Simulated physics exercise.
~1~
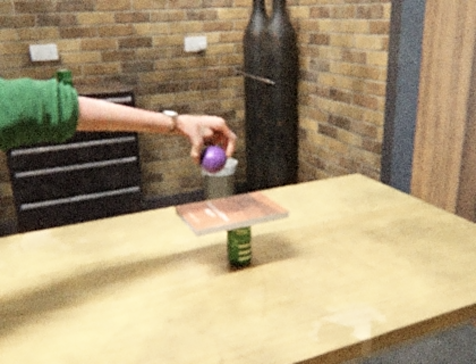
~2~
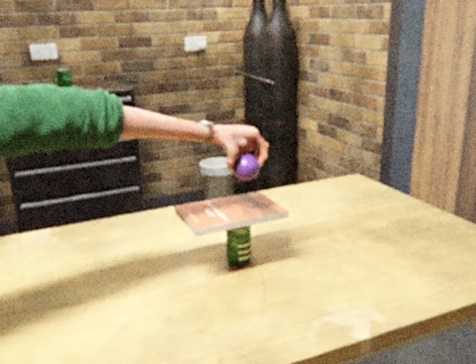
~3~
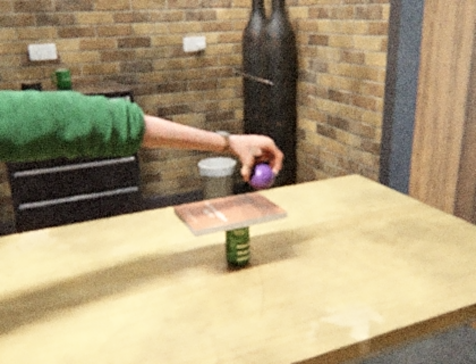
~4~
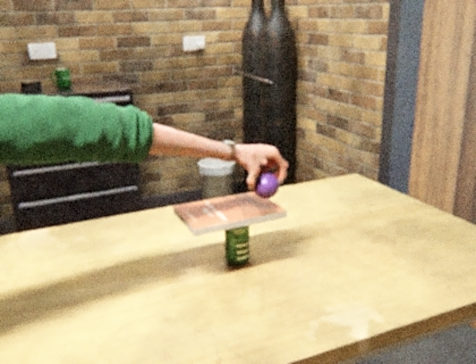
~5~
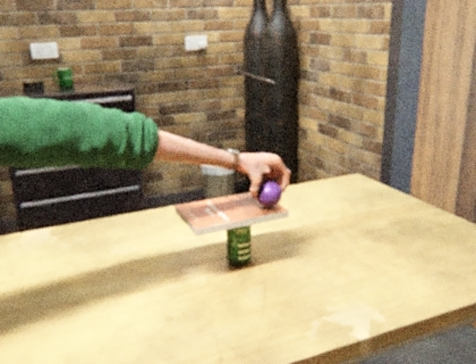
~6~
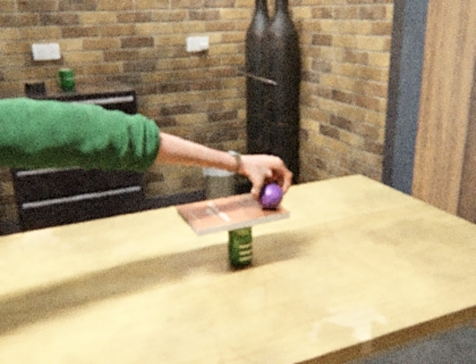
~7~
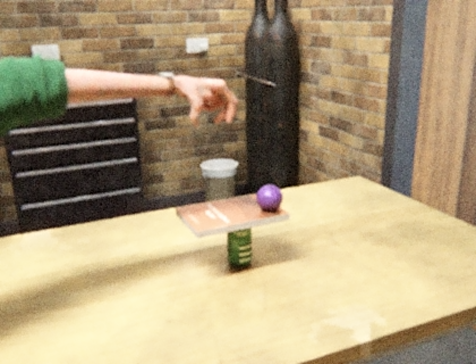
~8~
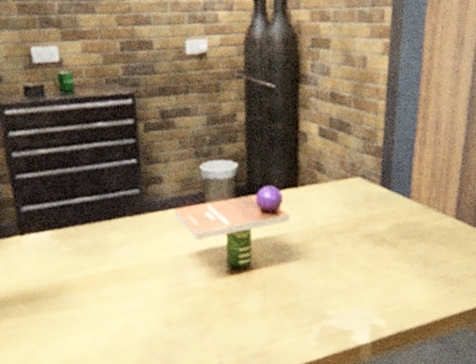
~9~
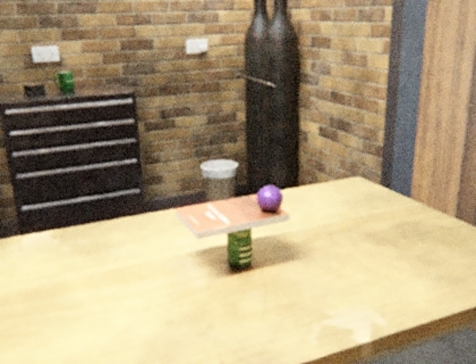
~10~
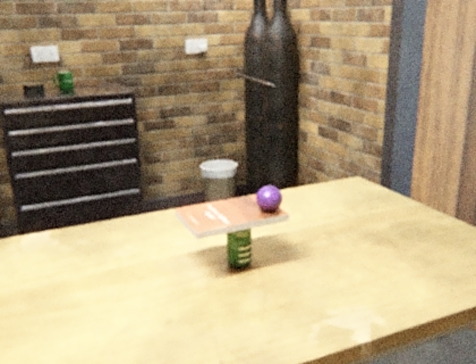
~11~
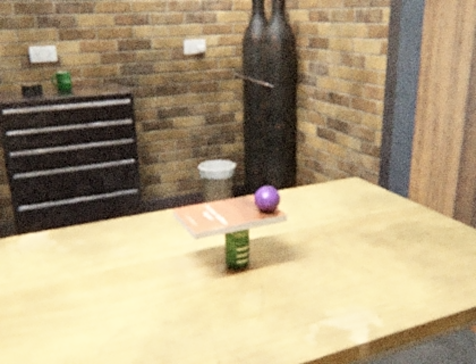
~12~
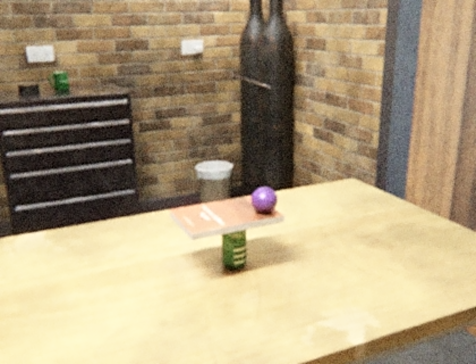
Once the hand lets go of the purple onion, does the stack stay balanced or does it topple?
The stack stays balanced, with the purple onion resting on the orange book on top of the green can.
